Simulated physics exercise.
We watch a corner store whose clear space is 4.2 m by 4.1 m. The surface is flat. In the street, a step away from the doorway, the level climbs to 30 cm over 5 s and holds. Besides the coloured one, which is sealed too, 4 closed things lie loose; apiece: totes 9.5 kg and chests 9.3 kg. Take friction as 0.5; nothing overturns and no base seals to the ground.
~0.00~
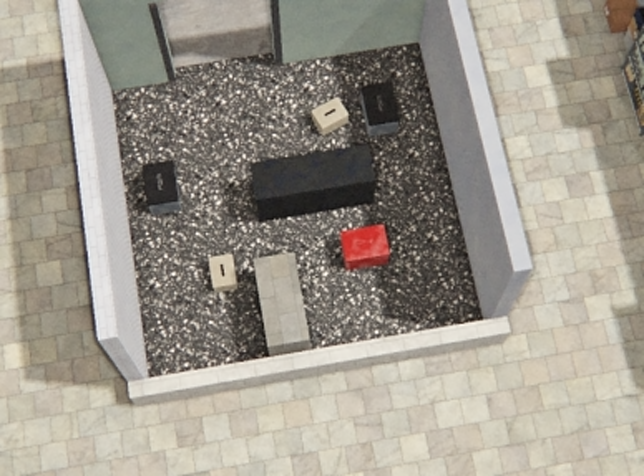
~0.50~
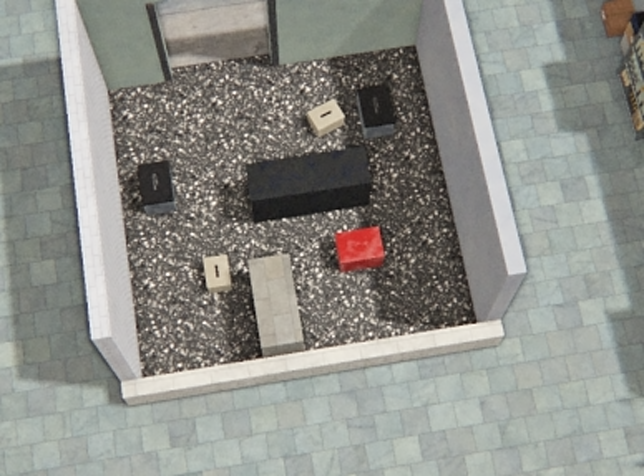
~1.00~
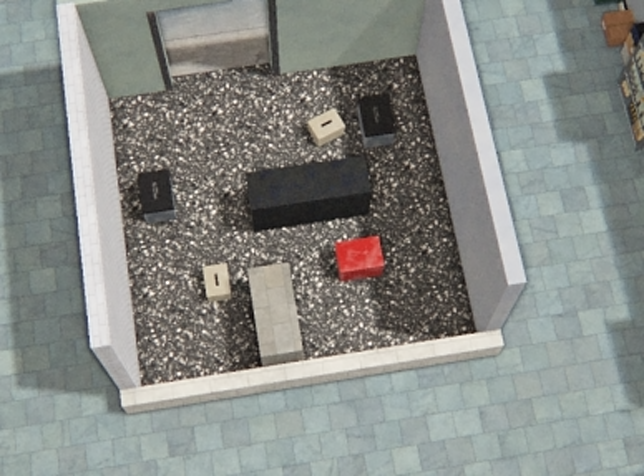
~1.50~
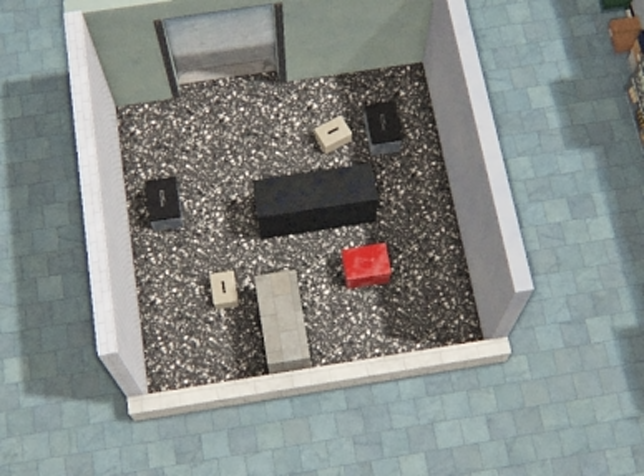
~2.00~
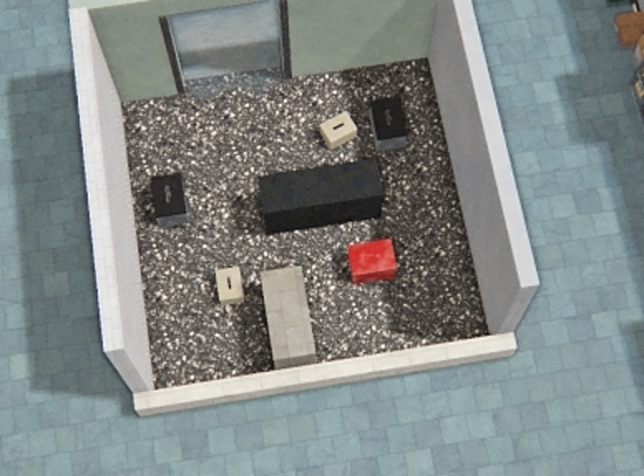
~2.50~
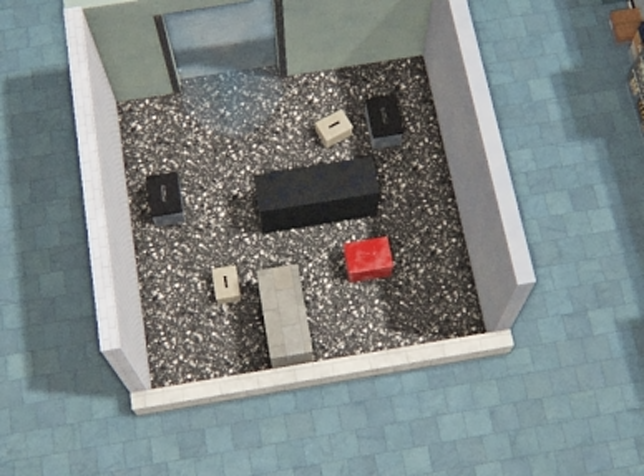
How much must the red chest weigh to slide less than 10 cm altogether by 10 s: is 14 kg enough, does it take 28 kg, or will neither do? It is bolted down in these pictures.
Verdict: Only the higher weight holds it.
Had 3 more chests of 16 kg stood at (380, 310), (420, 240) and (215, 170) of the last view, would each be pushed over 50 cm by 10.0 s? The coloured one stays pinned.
In turn: Less, short of it, more.
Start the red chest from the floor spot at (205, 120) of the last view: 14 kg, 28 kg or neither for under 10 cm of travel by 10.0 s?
Neither holds.
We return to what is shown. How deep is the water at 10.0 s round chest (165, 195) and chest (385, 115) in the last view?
About 17 and 13 cm.
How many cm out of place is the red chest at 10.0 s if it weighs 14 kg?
About 30 cm.
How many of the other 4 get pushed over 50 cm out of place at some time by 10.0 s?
That makes 4.
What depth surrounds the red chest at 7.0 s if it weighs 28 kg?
About 2 cm.
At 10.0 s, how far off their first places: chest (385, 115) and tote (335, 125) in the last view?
In that order: 120 cm, 100 cm.
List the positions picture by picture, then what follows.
In the first picture, the red chest at (365, 243), on the bottom; water covers 0.0 m2; 0 of 5 have shifted.
In the second picture, the red chest at (360, 245), on the bottom; water covers 0.0 m2; 0 of 5 have shifted.
In the third picture, the red chest at (360, 254) rests on the ground; 0.0 m2 under water; 0 of 5 have shifted.
In the fourth picture, the red chest at (367, 261) rests on the ground; water covers 0.0 m2; 0 of 5 have shifted.
In the fifth picture, the red chest at (372, 257) rests on the ground; 0.1 m2 under water; 0 of 5 have shifted.
In the sixth picture, the red chest at (369, 255) rests on the ground; 0.7 m2 under water; 0 of 5 have shifted.
After 3.5 s the red chest would be 0 cm from its start with 14 kg and 0 cm from its start with 28 kg; 0 cm of water round it then.
After 4.5 s the red chest would be 0 cm from its start with 14 kg and 0 cm from its start with 28 kg; 0 cm of water round it then.
After 7.0 s the red chest would be 0 cm from its start with 14 kg and 0 cm from its start with 28 kg; 2 cm of water round it then.
After 10.0 s the red chest would be 27 cm from its start with 14 kg and 0 cm from its start with 28 kg; 8 cm of water round it then.
